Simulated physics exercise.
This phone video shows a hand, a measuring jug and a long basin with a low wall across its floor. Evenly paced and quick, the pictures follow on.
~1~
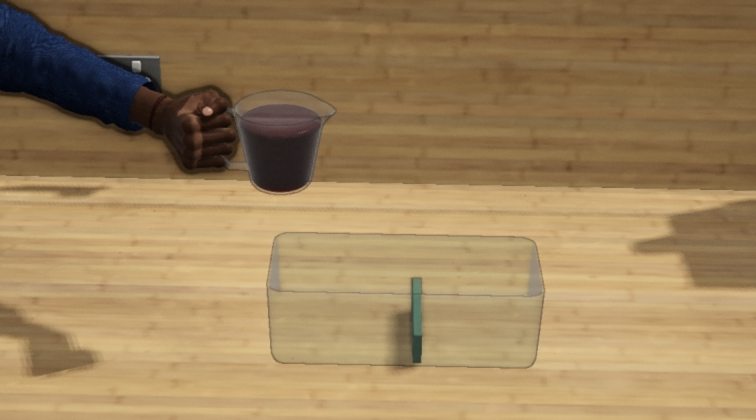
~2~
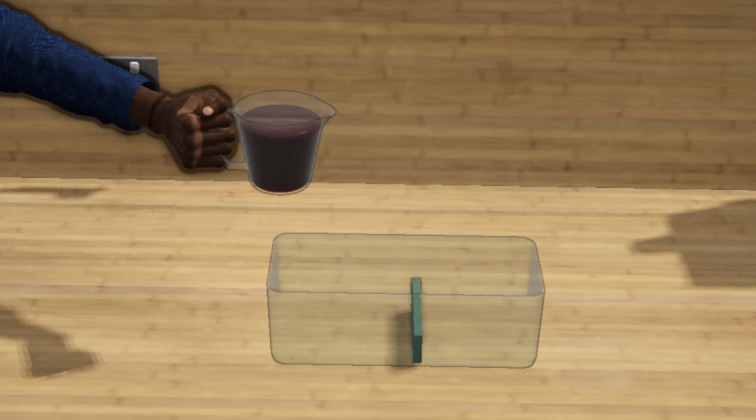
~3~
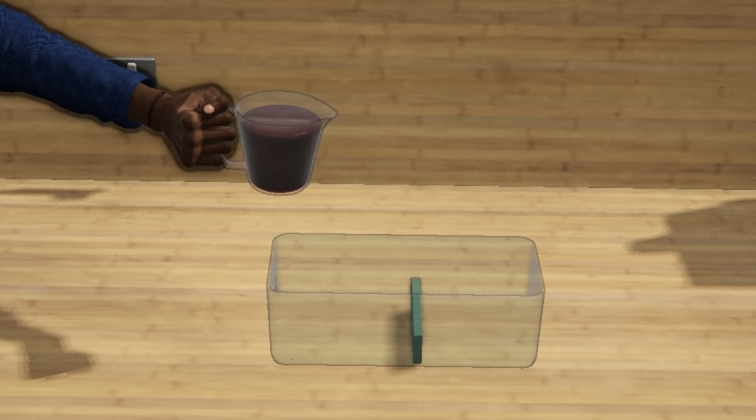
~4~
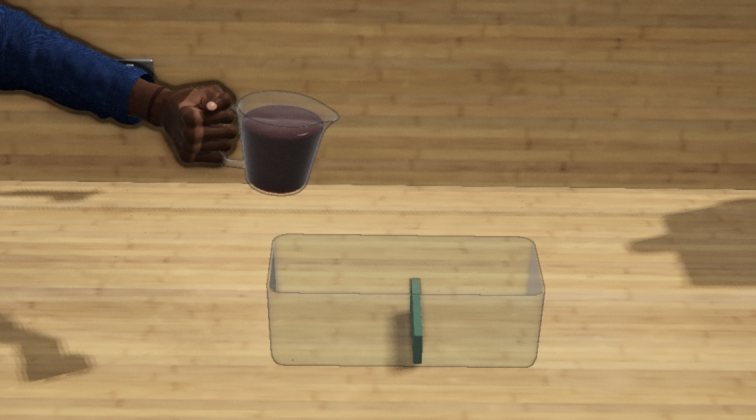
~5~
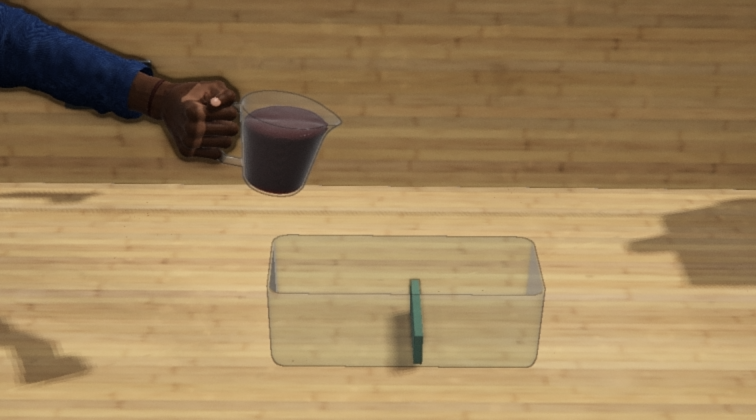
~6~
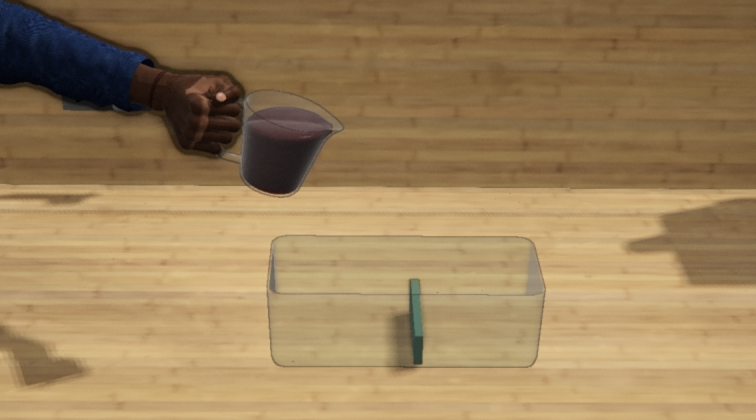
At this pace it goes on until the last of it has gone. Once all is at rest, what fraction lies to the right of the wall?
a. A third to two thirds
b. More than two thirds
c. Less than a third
Less than a third.
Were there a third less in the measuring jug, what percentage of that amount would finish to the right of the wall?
About 5 in a hundred.
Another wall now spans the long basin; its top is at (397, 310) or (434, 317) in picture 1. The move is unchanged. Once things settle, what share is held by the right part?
Result: 25 % first, 15 % second.
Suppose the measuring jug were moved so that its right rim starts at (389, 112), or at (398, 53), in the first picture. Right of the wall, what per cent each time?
First about 70, then 85 per cent.
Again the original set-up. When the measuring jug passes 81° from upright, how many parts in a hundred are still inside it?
Near 55 percent is still in there.
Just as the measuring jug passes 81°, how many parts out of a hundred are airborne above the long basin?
Roughly 30 %.
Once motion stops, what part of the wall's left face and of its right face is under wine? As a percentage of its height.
I'd say close to 40 per cent on the left side and 0 on the right.
A moment on, the measuring jug is tipped on its side and 57 per cent is still to pour, 12 is left of the wall and 0 right of it.
Next, the measuring jug is tipped right over and 5 per cent is still to pour, 76 is left of the wall and 1 right of it.
Then the measuring jug is tipped right over and 0 per cent is still to pour, 90 is left of the wall and 5 right of it.
Later the measuring jug is tipped right over and 0 per cent is still to pour, 90 is left of the wall and 5 right of it.
In the end 90 per cent lies left of the wall, 5 right of it and 5 outside.
